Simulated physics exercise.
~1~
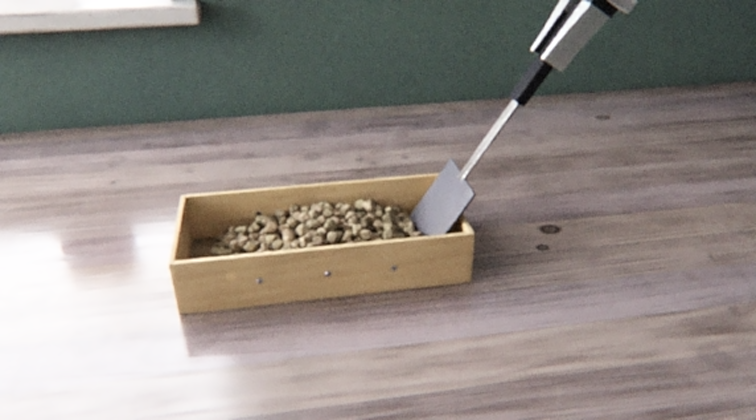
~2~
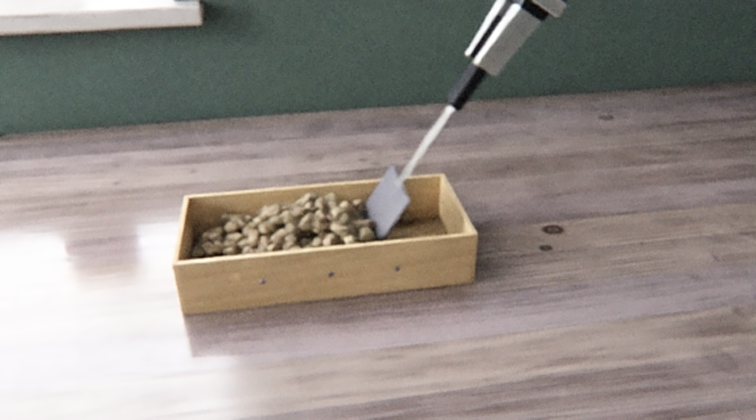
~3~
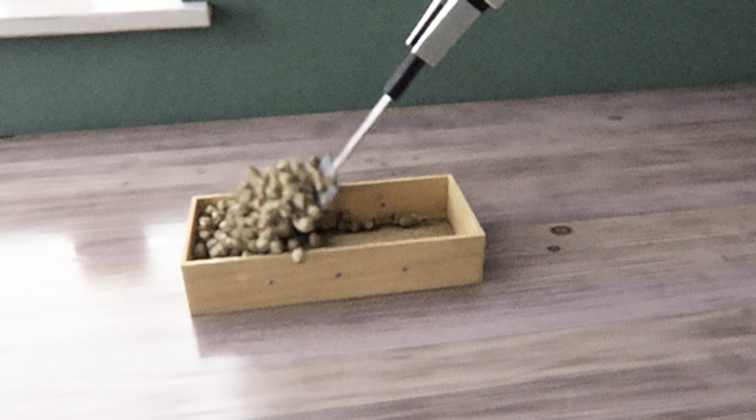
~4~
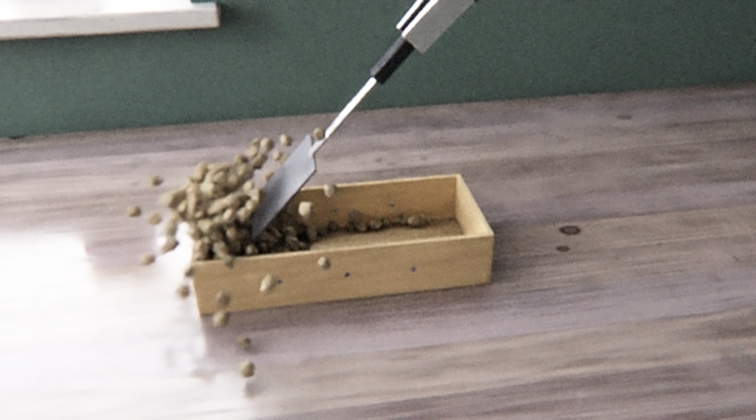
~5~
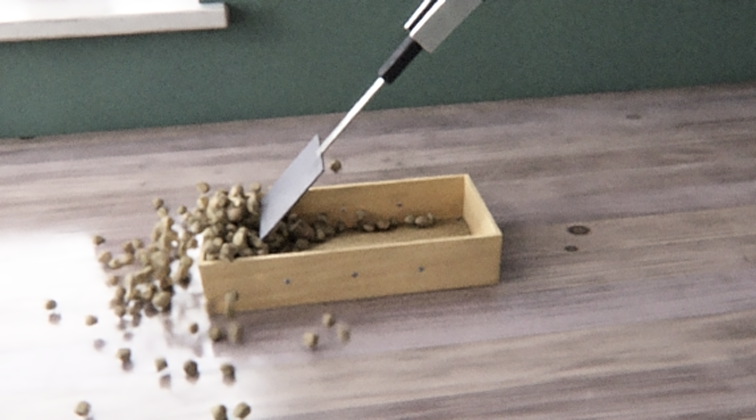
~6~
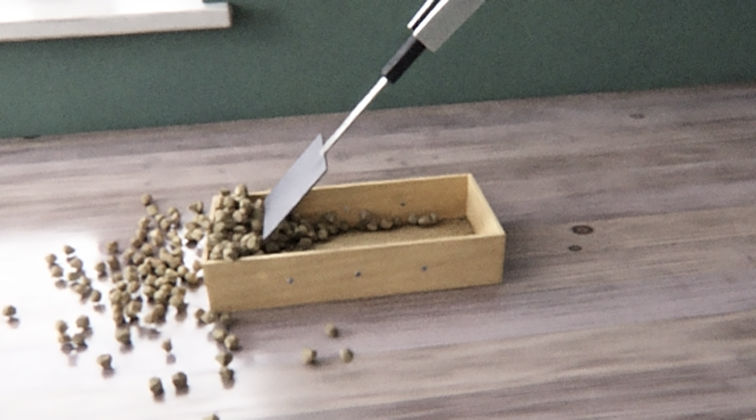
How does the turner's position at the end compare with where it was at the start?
The turner starts at the right end of the wooden tray and ends farther left, with its blade resting among the pebbles near the tray's left end.
